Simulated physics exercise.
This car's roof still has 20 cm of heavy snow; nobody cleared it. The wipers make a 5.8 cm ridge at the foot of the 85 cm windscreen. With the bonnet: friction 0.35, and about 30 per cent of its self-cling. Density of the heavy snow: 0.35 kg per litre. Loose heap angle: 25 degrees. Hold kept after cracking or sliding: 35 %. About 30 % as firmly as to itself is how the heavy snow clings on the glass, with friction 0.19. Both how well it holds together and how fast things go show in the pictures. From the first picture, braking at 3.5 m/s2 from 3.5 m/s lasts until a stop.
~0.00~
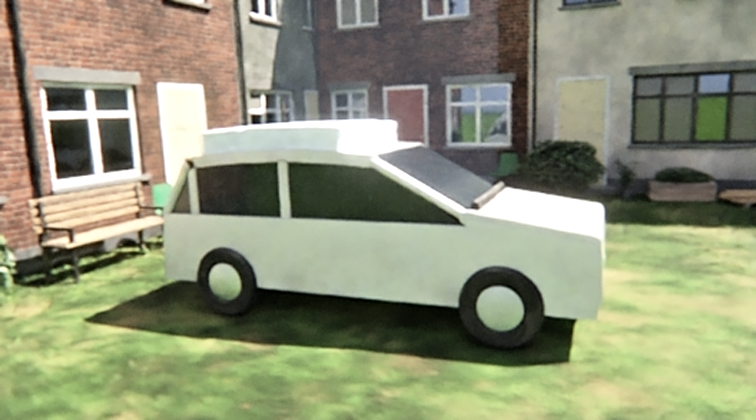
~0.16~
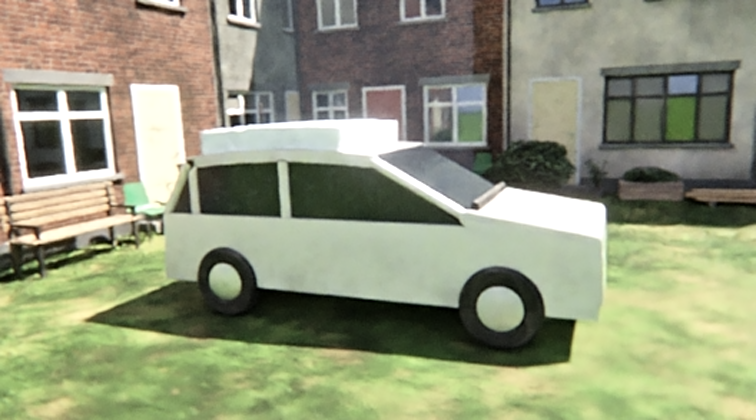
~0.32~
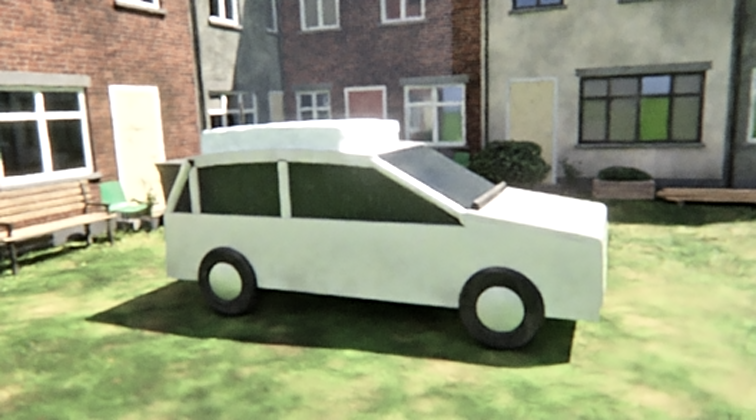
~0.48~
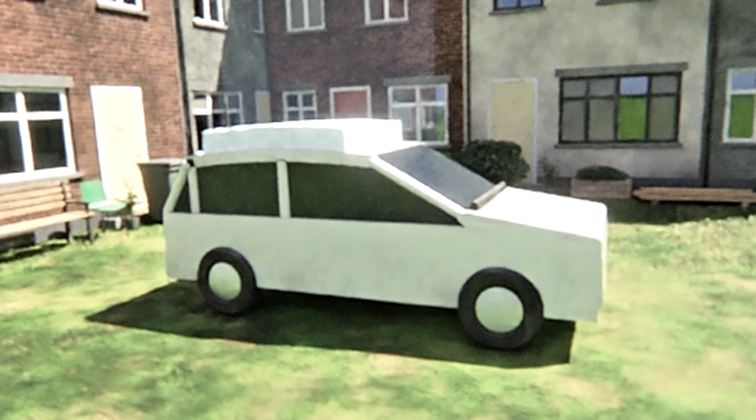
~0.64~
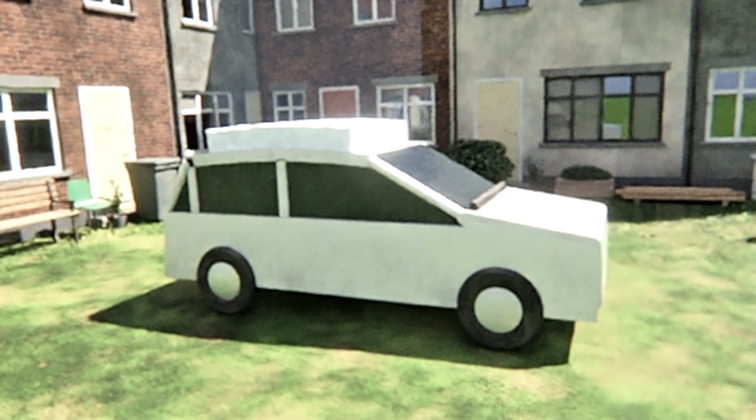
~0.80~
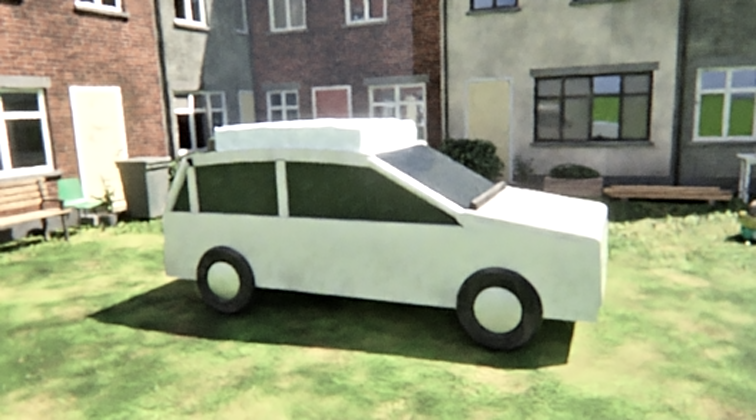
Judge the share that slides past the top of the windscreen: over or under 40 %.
My bet is it finishes in excess of 40 %.
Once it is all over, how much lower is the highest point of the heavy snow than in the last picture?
The gap comes to about 0 centimetres.
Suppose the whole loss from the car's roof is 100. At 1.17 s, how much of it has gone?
50 per cent.
After 1.17 s, 76 % of the snow is on the roof, 24 % on the glass, none on the bonnet and none has gone off the nose.
After 1.62 s, 54 % of the snow is on the roof, 31 % on the glass, 15 % on the bonnet and none has gone off the nose.
After 2.06 s, 50 % of the snow is on the roof, 23 % on the glass, 26 % on the bonnet and 1 % has gone off the nose.
After 2.50 s, 49 % of the snow is on the roof, 24 % on the glass, 25 % on the bonnet and 2 % has gone off the nose.
After 2.80 s, 49 % of the snow is on the roof, 24 % on the glass, 25 % on the bonnet and 2 % has gone off the nose.
